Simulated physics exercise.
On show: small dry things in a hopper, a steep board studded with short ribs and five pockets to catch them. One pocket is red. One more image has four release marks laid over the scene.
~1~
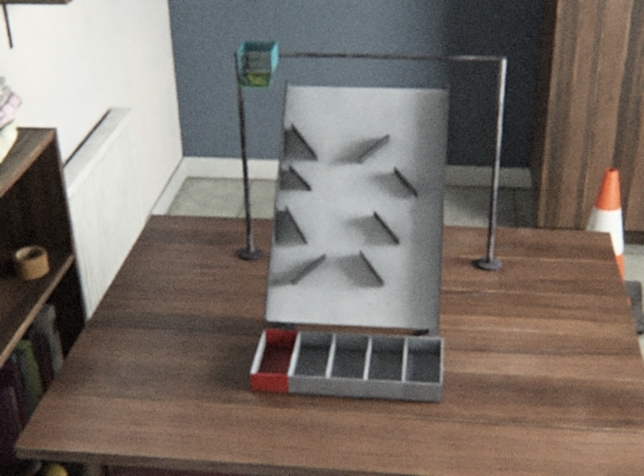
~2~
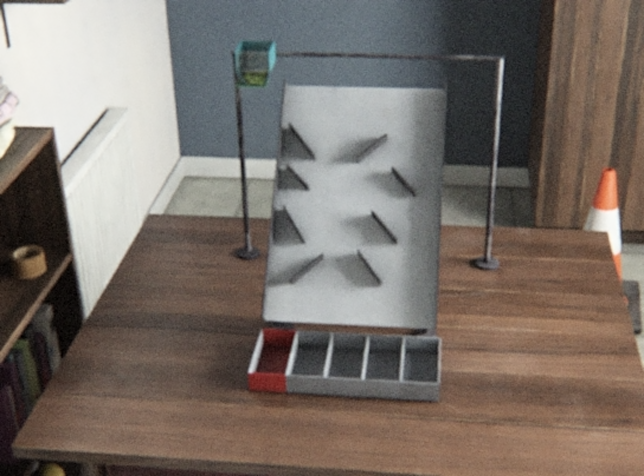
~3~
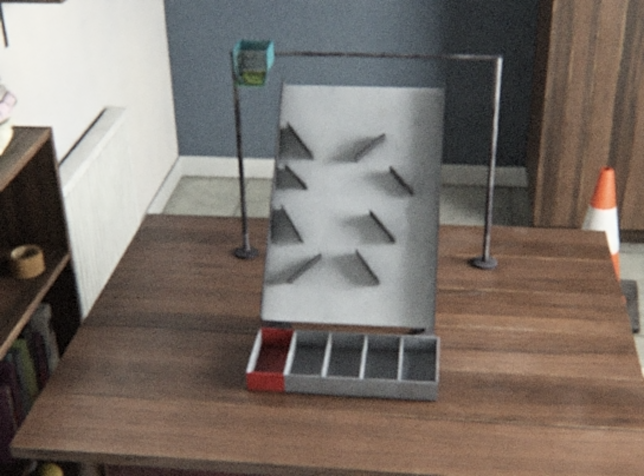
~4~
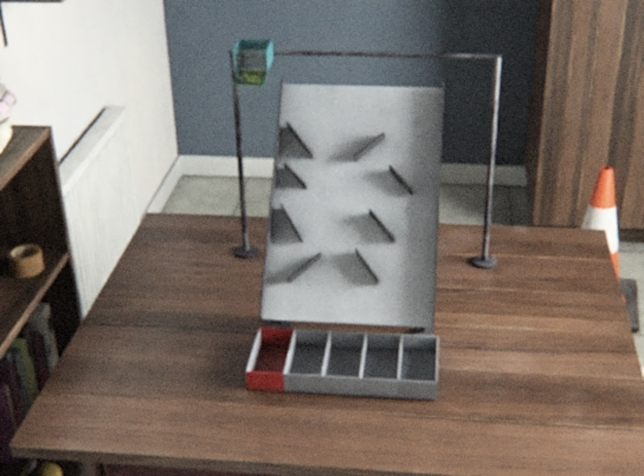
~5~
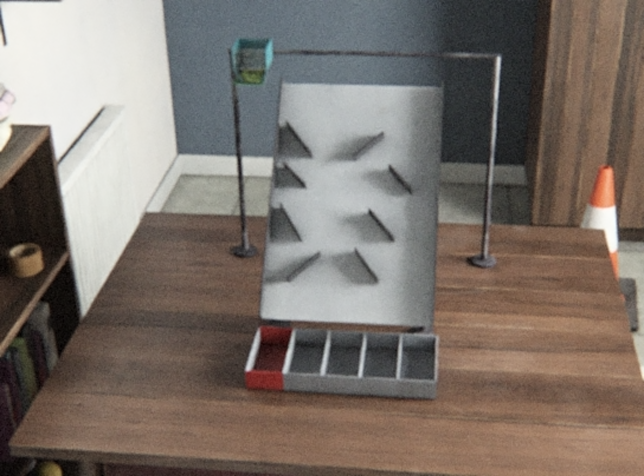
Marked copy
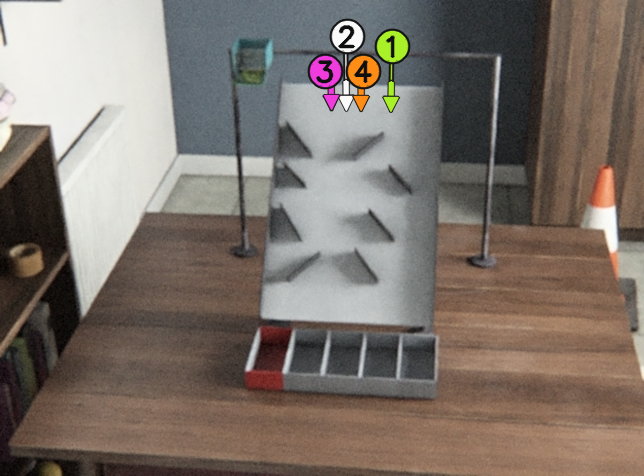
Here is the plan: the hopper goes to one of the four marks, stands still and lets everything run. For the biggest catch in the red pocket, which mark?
Go for 4.
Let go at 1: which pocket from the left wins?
The fifth from the left.
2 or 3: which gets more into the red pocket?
The answer is 2.
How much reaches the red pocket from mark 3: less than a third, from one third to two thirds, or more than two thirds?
It is less than a third.
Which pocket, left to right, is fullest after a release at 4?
The first.
On the marked copy, mark 1 meets the board at (390, 106); mark 2 meets the board at (346, 105); mark 3 meets the board at (331, 104); mark 4 meets the board at (361, 105).
If 1 is chosen, about a third in the red pocket, about two thirds in other pockets.
If 2 is chosen, about a third in the red pocket, about half in other pockets, a small part outside the box.
If 3 is chosen, about a quarter in the red pocket, about two thirds in other pockets, a small part outside the box.
If 4 is chosen, most in the red pocket, about a quarter in other pockets.
